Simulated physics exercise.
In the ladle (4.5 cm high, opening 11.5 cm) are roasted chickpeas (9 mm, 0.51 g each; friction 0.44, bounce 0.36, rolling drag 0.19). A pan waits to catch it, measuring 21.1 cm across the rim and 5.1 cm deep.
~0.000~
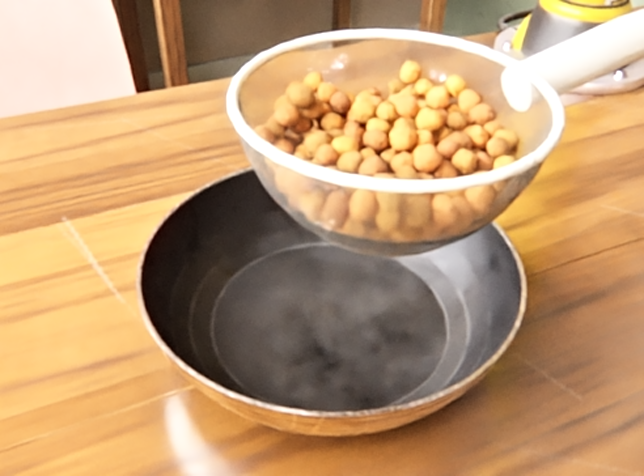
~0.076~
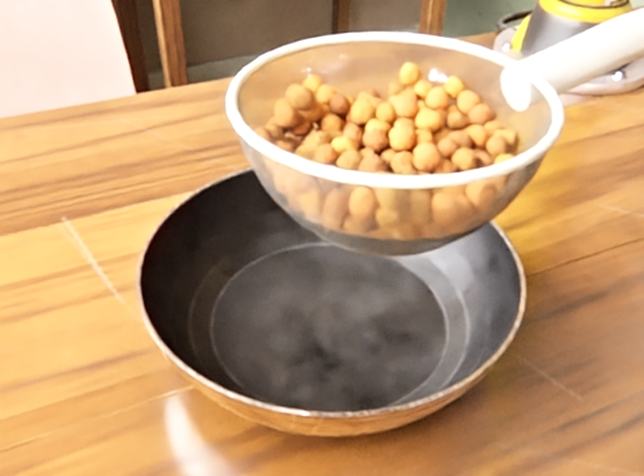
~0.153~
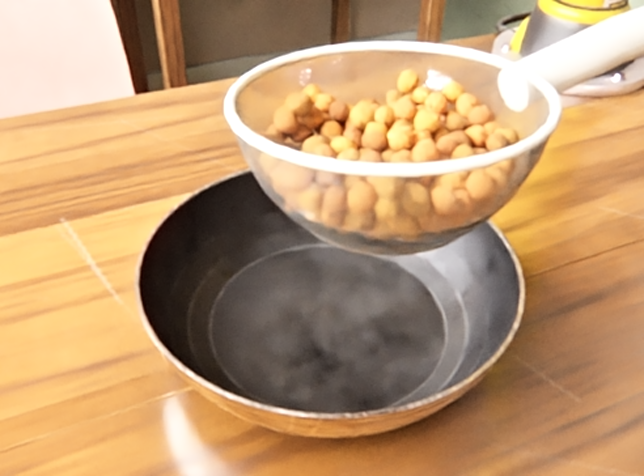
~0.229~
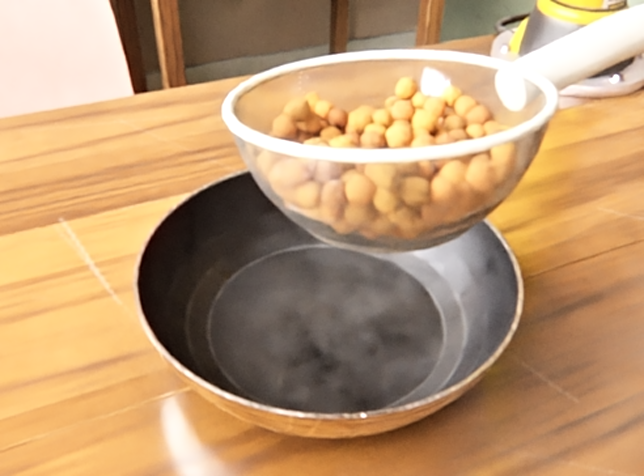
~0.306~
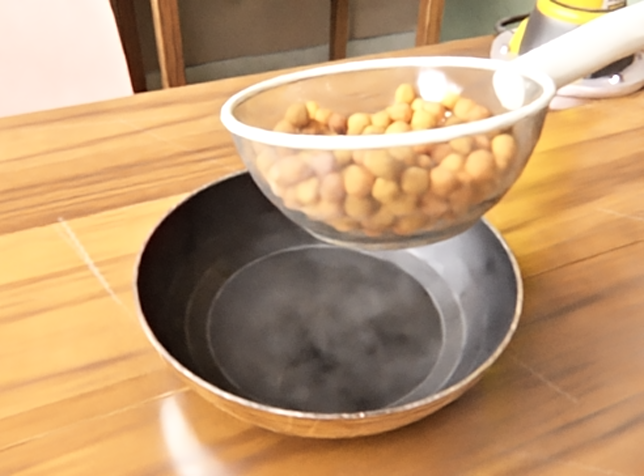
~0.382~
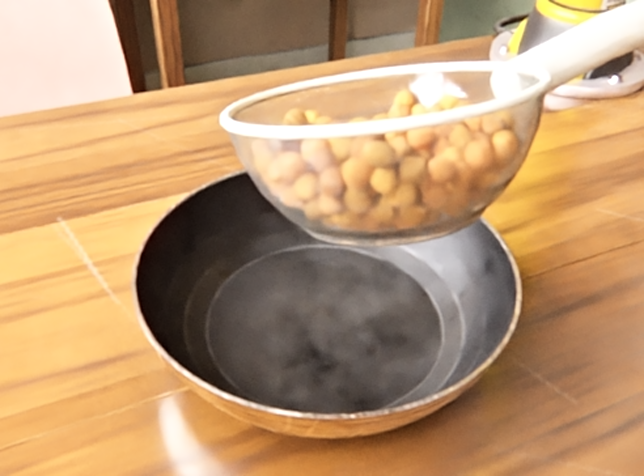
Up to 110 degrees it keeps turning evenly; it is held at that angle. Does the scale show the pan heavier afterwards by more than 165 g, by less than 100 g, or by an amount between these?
My guess is a mid-size share.
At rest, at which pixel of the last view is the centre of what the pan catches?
(314, 332), give or take.
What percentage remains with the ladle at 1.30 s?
I'd say around 90 per cent of the load.
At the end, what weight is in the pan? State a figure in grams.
120 g, approximately.
Then, at 0.88 s, tilt 51 degrees; 0 g in the pan, ladle holds 100 %.
Then, at 1.30 s, tilt 77 degrees; 10 g in the pan, ladle holds 90 %.
After 1.68 s, tilt 101 degrees; 92 g in the pan, ladle holds 15 %.
After 2.04 s, tilt 110 degrees; 122 g in the pan, ladle holds 0 %.
At rest (2.4 s), 122 g in the pan, ladle holds 0 %.
